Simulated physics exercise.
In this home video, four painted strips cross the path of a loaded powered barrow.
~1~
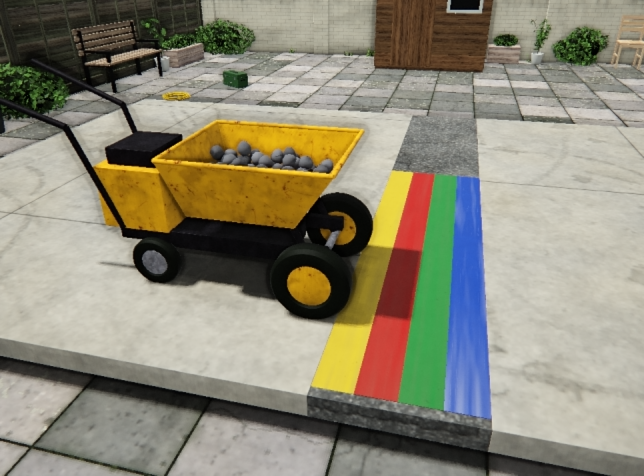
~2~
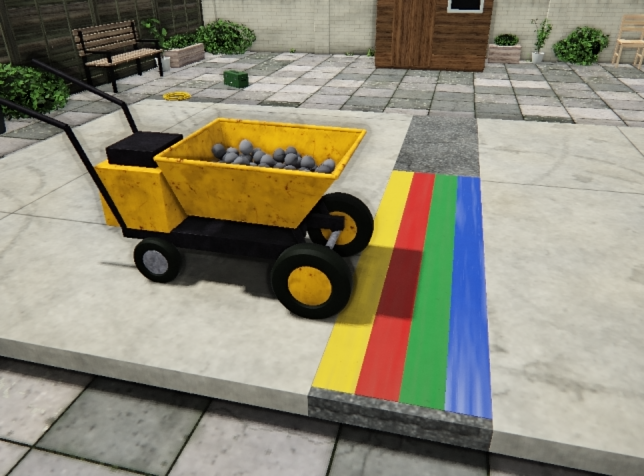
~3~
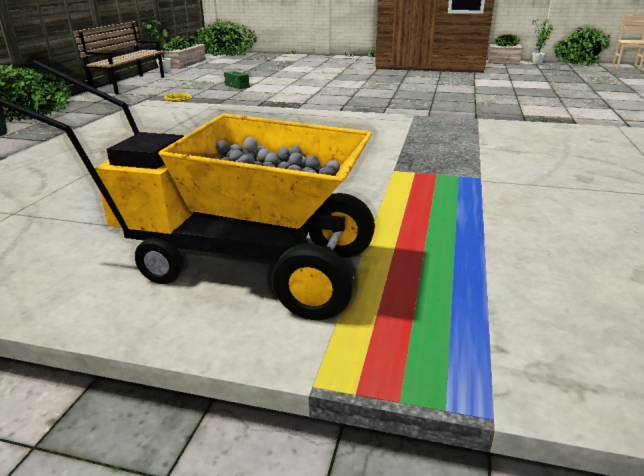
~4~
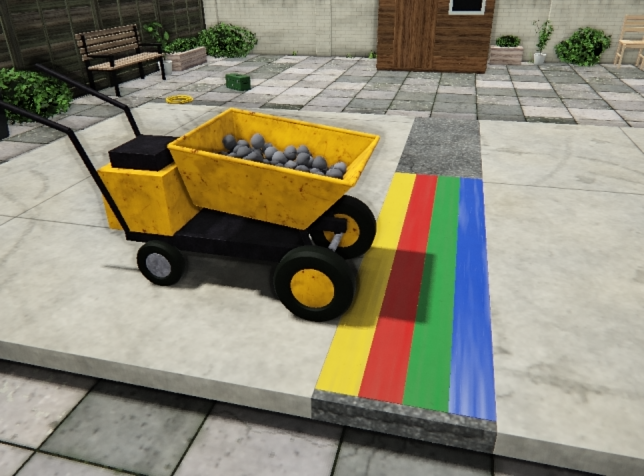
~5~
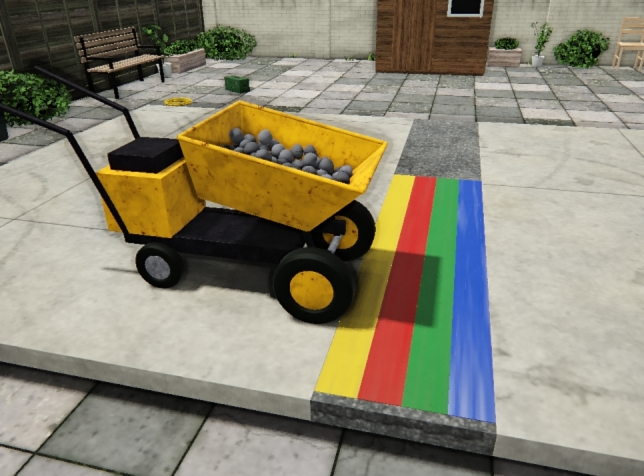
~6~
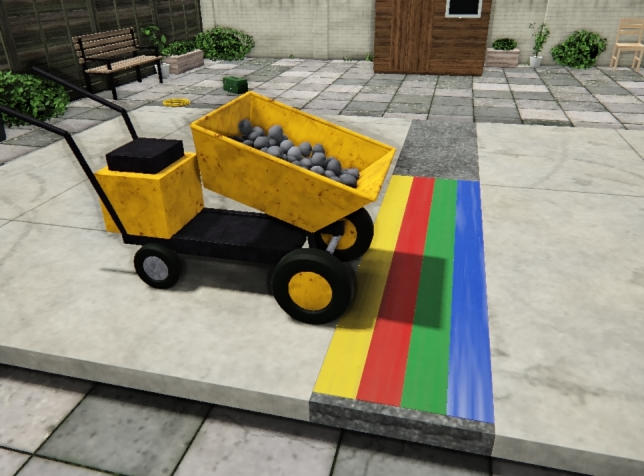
The yellow skip of a wheeled barrow, loaded with round grey cobbles, sat level at first, then tilted gradually forward to the right beside yellow, red, green and blue strips while the wheels stayed put.
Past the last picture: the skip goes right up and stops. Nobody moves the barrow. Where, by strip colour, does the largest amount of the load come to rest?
On the blue strip.
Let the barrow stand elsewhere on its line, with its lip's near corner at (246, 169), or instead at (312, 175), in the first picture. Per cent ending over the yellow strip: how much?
Try 1: 20 %. Try 2: 0 %.
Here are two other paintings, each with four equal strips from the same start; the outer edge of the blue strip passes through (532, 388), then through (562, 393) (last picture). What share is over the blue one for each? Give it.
Near 40 in a hundred and near 30 in a hundred.
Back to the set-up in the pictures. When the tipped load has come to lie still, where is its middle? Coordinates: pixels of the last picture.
Close to (487, 304), more or less.
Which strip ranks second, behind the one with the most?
Second place goes to the green strip.
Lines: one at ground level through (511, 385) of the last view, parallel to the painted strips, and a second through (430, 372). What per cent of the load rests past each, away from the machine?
Estimate, first then second: 30 %, 90 %.
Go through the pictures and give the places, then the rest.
In the first picture, lip of the skip near (333, 177), level; top of the load near (251, 171), round cobbles; yellow strip near (345, 349); red strip near (385, 356); green strip near (425, 362); blue strip near (468, 369).
In the second picture, lip of the skip near (336, 177), level; top of the load near (264, 169).
In the third picture, lip of the skip near (342, 180), tipped barely; top of the load near (240, 167).
In the fourth picture, lip of the skip near (353, 185), tipped a little; top of the load near (245, 153).
In the fifth picture, lip of the skip near (363, 192), tipped a little; top of the load near (245, 162).
In the sixth picture, lip of the skip near (374, 200), tipped clearly; top of the load near (248, 148); yellow strip near (347, 354); red strip near (386, 360); green strip near (427, 367); blue strip near (470, 373).
Shortly afterwards, skip tipped steeply; the whole lot in the skip.
Next, skip tipped right over; near two thirds in the skip; a little over the green strip; near a quarter over the blue strip; only a few falling; a little off the paint.
Some moments later, skip tipped right over; a little in the skip; a little over the green strip; near a third over the blue strip; near half off the paint.
In the end, skip tipped right over; a little in the skip; none at all over the yellow strip; only a few over the red strip; a little over the green strip; near a third over the blue strip; near half off the paint.
